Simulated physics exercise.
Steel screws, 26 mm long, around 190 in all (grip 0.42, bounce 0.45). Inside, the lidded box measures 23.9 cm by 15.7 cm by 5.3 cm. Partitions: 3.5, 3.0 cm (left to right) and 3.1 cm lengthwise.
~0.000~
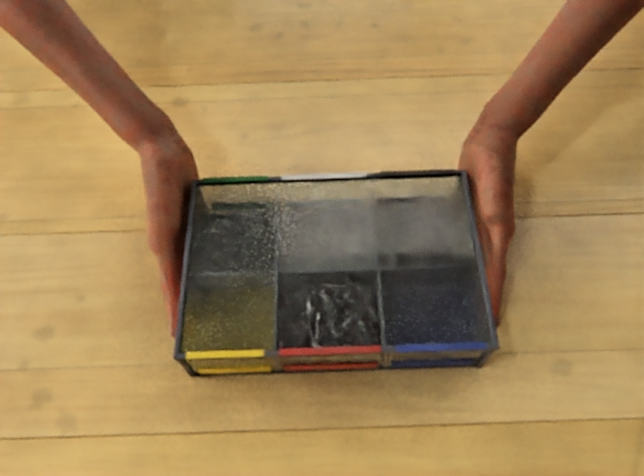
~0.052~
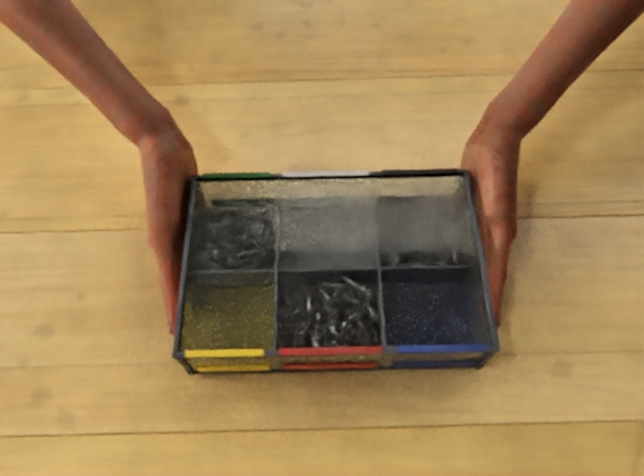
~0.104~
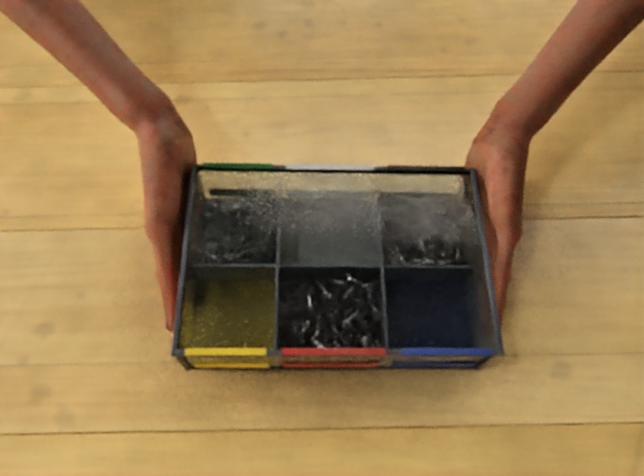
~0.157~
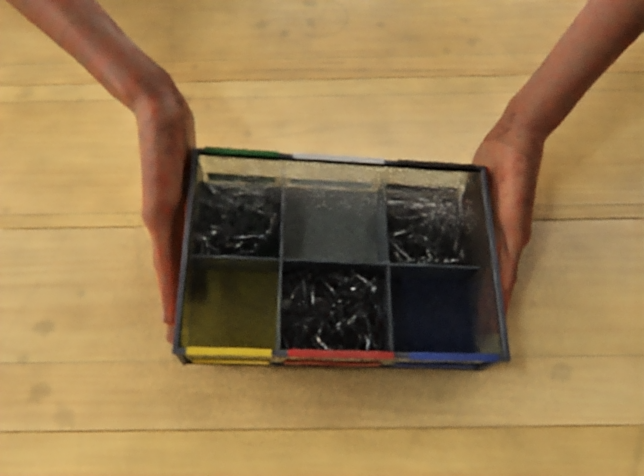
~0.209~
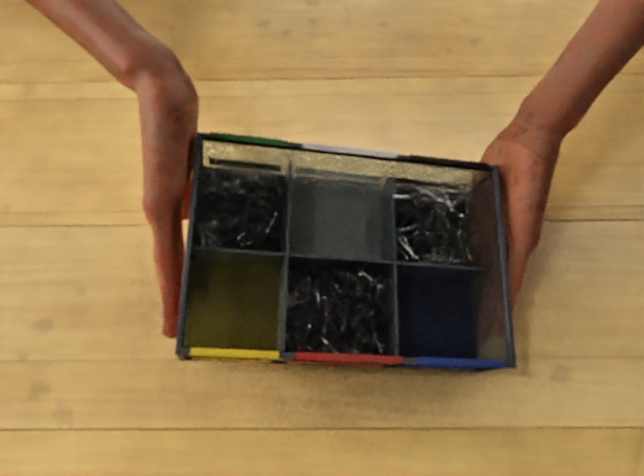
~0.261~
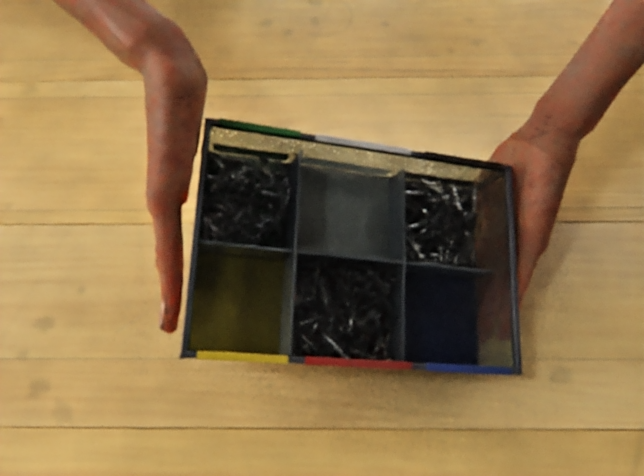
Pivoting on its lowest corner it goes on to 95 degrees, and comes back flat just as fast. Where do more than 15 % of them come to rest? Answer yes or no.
Red: Yes, blue: Yes, green: No, yellow: No, white: No, black: Yes.
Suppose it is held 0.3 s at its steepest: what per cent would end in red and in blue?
Then: Red 30; blue 35.
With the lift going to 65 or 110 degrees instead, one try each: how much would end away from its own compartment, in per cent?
About 10 and 45 per cent.
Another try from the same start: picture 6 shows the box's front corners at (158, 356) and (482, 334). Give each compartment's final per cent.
Red 40; blue 0; green 25; yellow 25; white 5; black 5.
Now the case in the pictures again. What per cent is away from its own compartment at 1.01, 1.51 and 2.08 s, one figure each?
About 20, 40, 40.
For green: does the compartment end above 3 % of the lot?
Green yes.
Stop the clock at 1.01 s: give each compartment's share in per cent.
Red 35, blue 15, green 20, yellow 0, white 0, black 30.
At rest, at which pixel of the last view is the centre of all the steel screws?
At about (413, 322).
After 1.01 s, tilt 94 degrees; red 35 %, blue 15 %, green 20 %, black 30 %.
After 1.51 s, tilt 41 degrees; red 30 %, blue 30 %, green 10 %, black 25 %.
After 2.08 s, tilt 0 degrees; red 30 %, blue 30 %, green 10 %, black 25 %.
By 2.6 s all is still; red 30 %, blue 30 %, green 10 %, yellow 0 %, white 0 %, black 25 %.
